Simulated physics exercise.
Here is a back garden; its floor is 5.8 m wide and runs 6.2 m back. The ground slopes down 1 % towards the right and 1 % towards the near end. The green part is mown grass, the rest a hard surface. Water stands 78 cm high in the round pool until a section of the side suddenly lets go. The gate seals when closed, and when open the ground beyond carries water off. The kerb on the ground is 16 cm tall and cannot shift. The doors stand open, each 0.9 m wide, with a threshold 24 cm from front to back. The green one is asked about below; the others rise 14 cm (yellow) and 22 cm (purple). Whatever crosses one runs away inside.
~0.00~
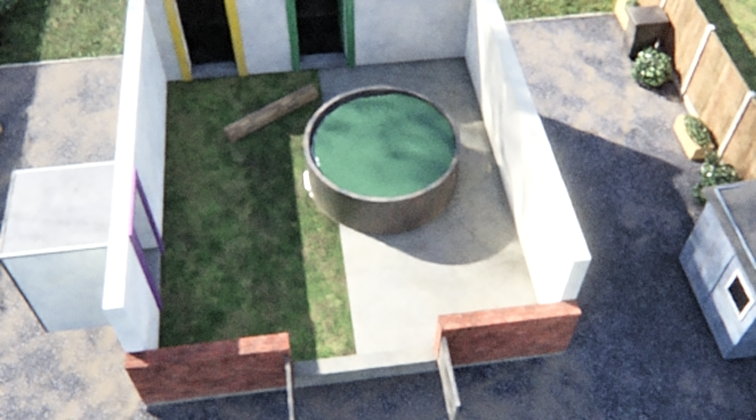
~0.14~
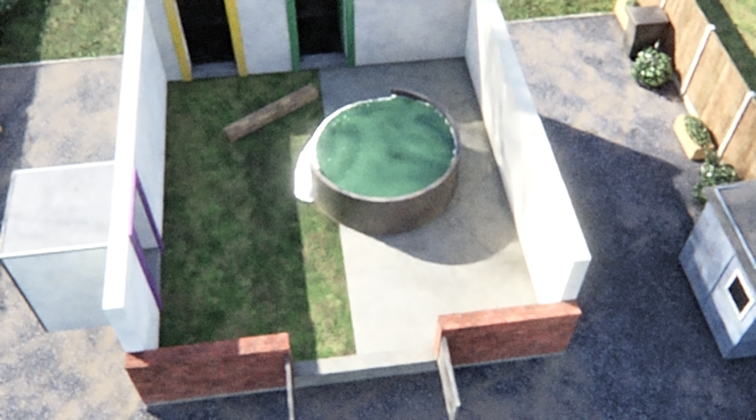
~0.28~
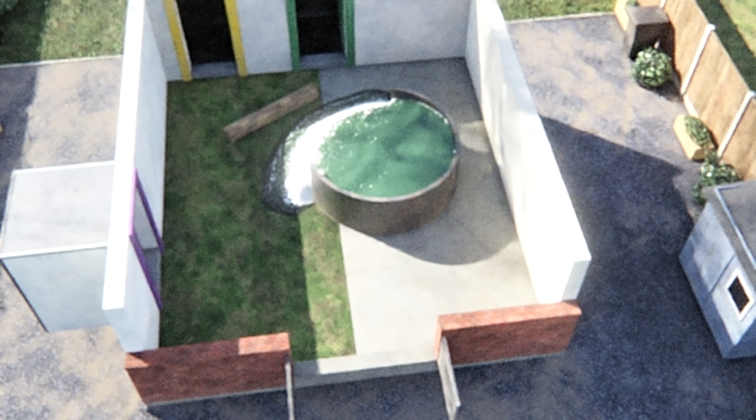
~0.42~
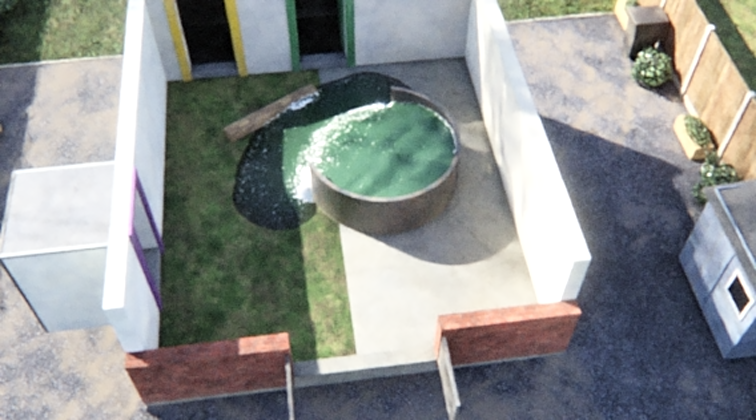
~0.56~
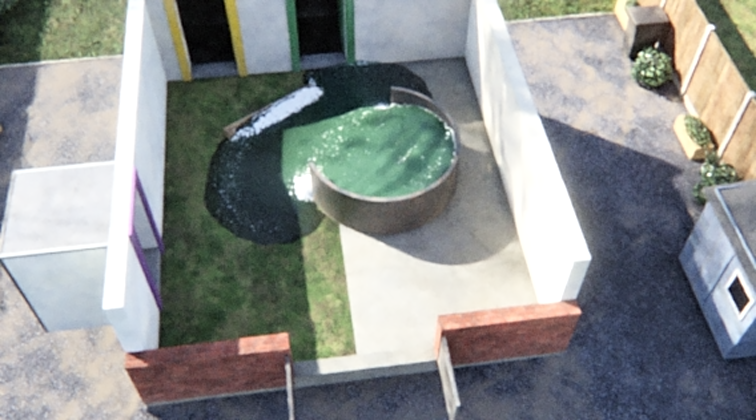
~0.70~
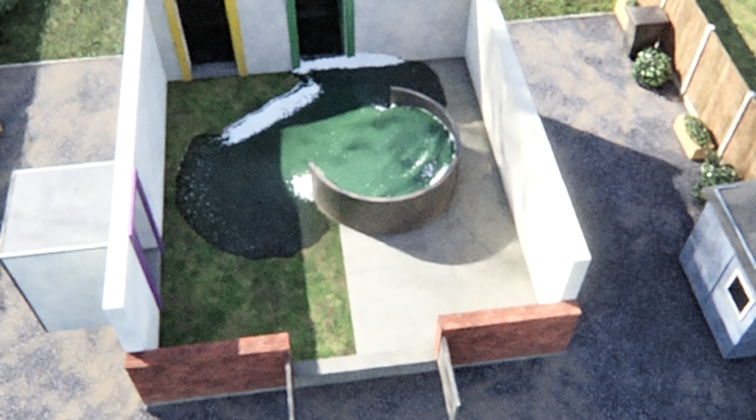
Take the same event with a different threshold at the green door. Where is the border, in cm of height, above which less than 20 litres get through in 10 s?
Close to 34 cm is just enough.
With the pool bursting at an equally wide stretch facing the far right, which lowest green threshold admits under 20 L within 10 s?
Some 18 cm.
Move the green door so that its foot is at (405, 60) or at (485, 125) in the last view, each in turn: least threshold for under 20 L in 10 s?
About 13.0 and 9.0 cm.
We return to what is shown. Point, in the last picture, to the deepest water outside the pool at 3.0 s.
At about (166, 132).
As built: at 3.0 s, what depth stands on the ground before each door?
In cm: Green 22, yellow 25, purple 11.
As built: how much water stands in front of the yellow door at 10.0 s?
Some 4.5 cm.
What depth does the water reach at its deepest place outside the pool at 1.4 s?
Up to some 43 cm.
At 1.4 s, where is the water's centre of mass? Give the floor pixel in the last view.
At about (332, 152).
After 1.4 s water covers 45 % of the floor, deepest (43 cm) near (304, 105); 35 cm at the green door, 76 litres in over its 15 cm threshold.
After 3.0 s water covers 65 % of the floor, deepest (33 cm) near (166, 132); 22 cm at the green door, 253 litres in over its 15 cm threshold.
After 10.0 s water covers 95 % of the floor, deepest (19 cm) near (510, 210); 5 cm at the green door, 279 litres in over its 15 cm threshold.
At the green door as built, the water arrived by 0.6 s and peaked near 35 cm at 1.2 s.
Run again over the same 10 s with other heights there, 58 litres in over 29 cm, 2 litres over 39.5 cm. The limit of 20 litres is kept from about 34 cm up.
